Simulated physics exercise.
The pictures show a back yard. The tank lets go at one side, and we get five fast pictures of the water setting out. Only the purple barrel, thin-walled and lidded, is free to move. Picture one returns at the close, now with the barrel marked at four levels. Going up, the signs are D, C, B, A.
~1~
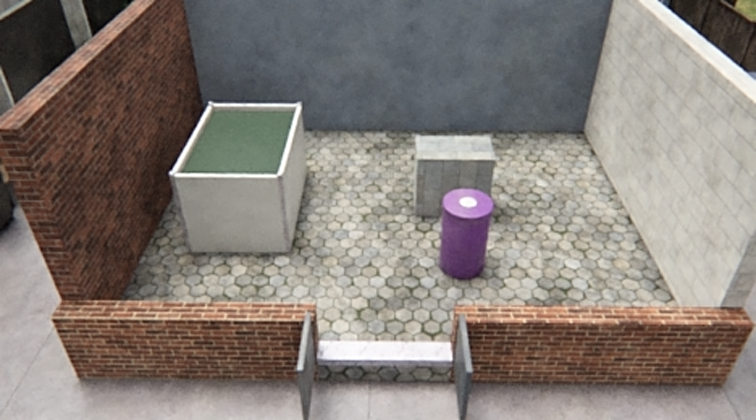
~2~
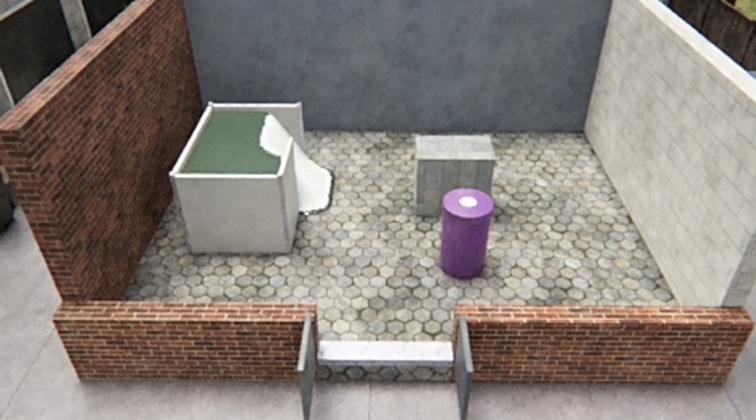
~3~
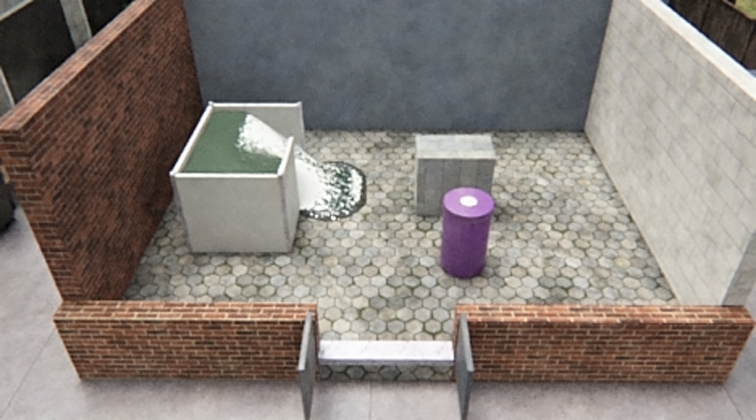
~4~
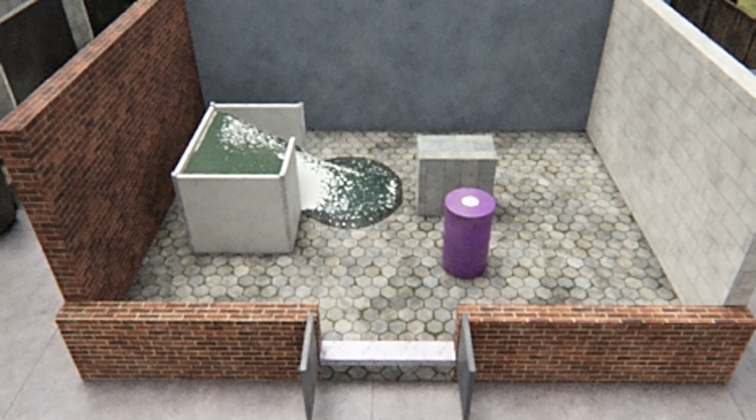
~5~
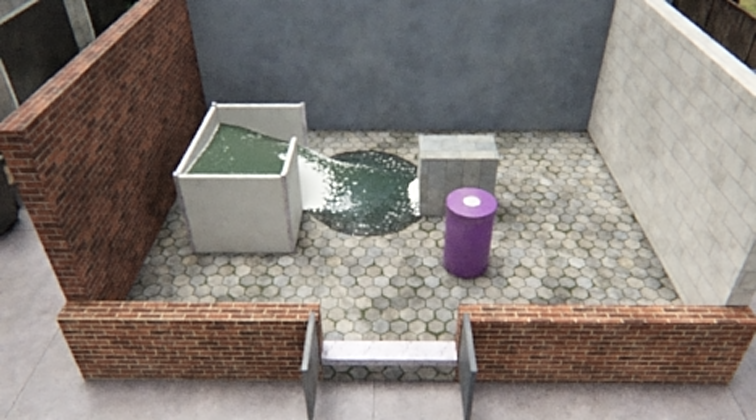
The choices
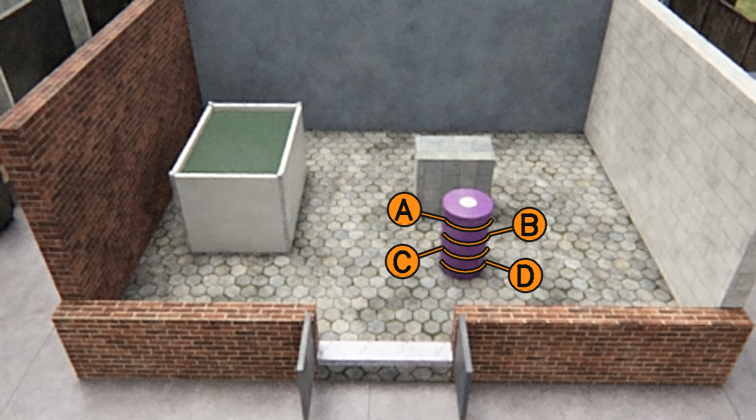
Green water pours from a pale tank and spreads across the paving to a grey block.
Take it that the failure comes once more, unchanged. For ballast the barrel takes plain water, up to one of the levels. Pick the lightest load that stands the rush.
That is mark C.
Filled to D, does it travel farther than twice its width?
No, less.
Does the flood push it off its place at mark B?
No.
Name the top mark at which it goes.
D.
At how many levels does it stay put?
Three.
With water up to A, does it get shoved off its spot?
No, that is safe.
In orange, A at (470, 229); B at (468, 244); C at (466, 258); D at (465, 271); from the bottom up D, C, B, A.
With A, it does not move.
With B, it does not move.
With C, it does not move.
With D, it is pushed about half its own width away.
